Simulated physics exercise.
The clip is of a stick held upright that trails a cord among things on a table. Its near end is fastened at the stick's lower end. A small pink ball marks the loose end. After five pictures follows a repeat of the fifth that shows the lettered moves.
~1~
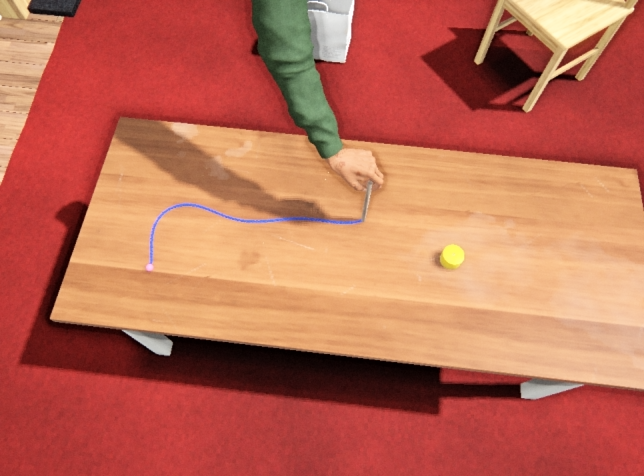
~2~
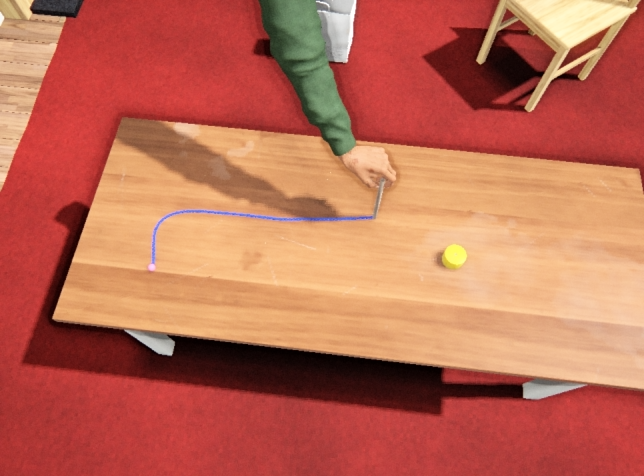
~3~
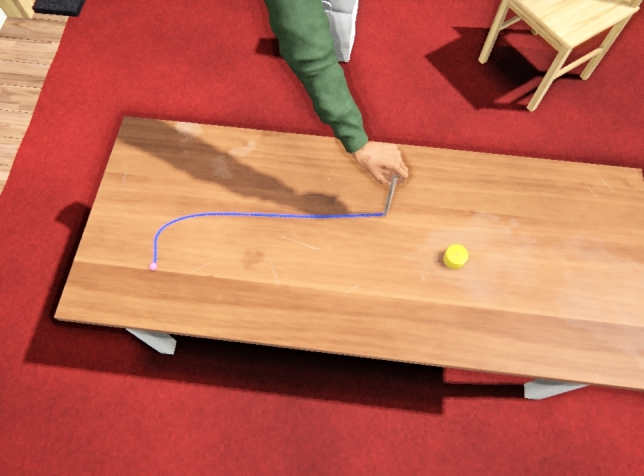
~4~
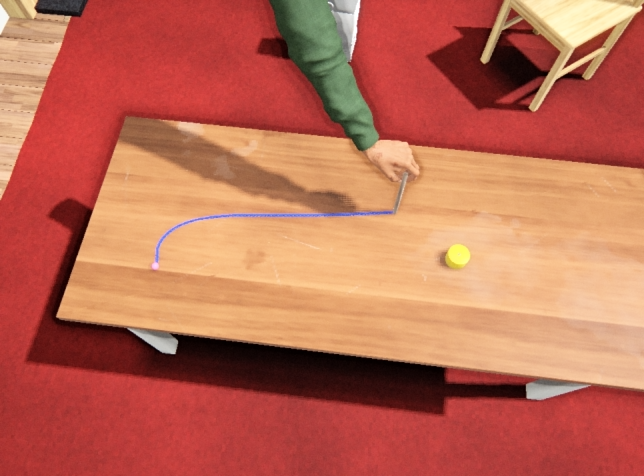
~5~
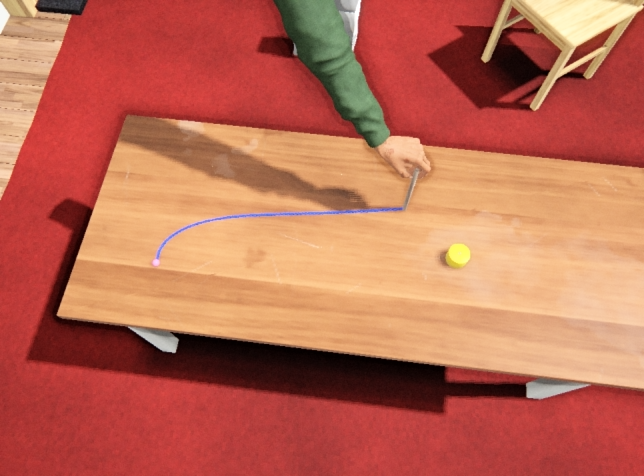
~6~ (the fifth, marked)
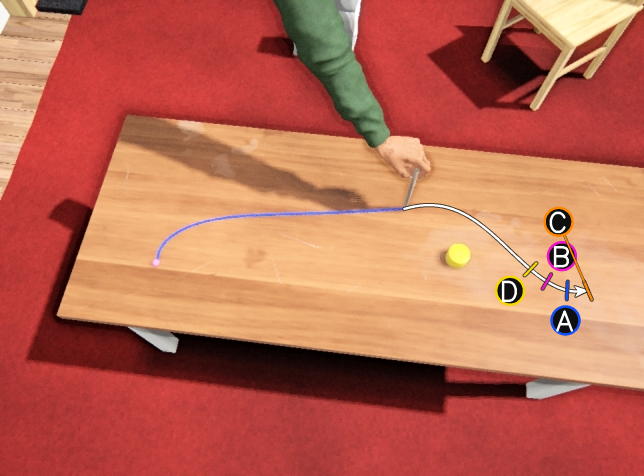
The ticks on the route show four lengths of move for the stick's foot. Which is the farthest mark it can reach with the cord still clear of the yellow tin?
D.
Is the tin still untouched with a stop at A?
No.
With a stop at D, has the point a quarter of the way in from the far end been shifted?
Yes.
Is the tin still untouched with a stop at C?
No.
On the marked copy, A at (567, 290); B at (547, 282); C at (588, 291); D at (530, 269); the route from (404, 209) via (496, 238) to (588, 291).
Taking D. A third of the way, foot of the stick (453, 210), middle of the cord (318, 216), free end (187, 238).
Two thirds of the way, foot of the stick (496, 238), middle of the cord (359, 219), free end (227, 229).
When it is over, foot of the stick (530, 270), middle of the cord (392, 231), free end (260, 225); nothing has been touched.
As for the rest, A brings the cord against the tin; B brings the cord against the tin; C brings the cord against the tin.
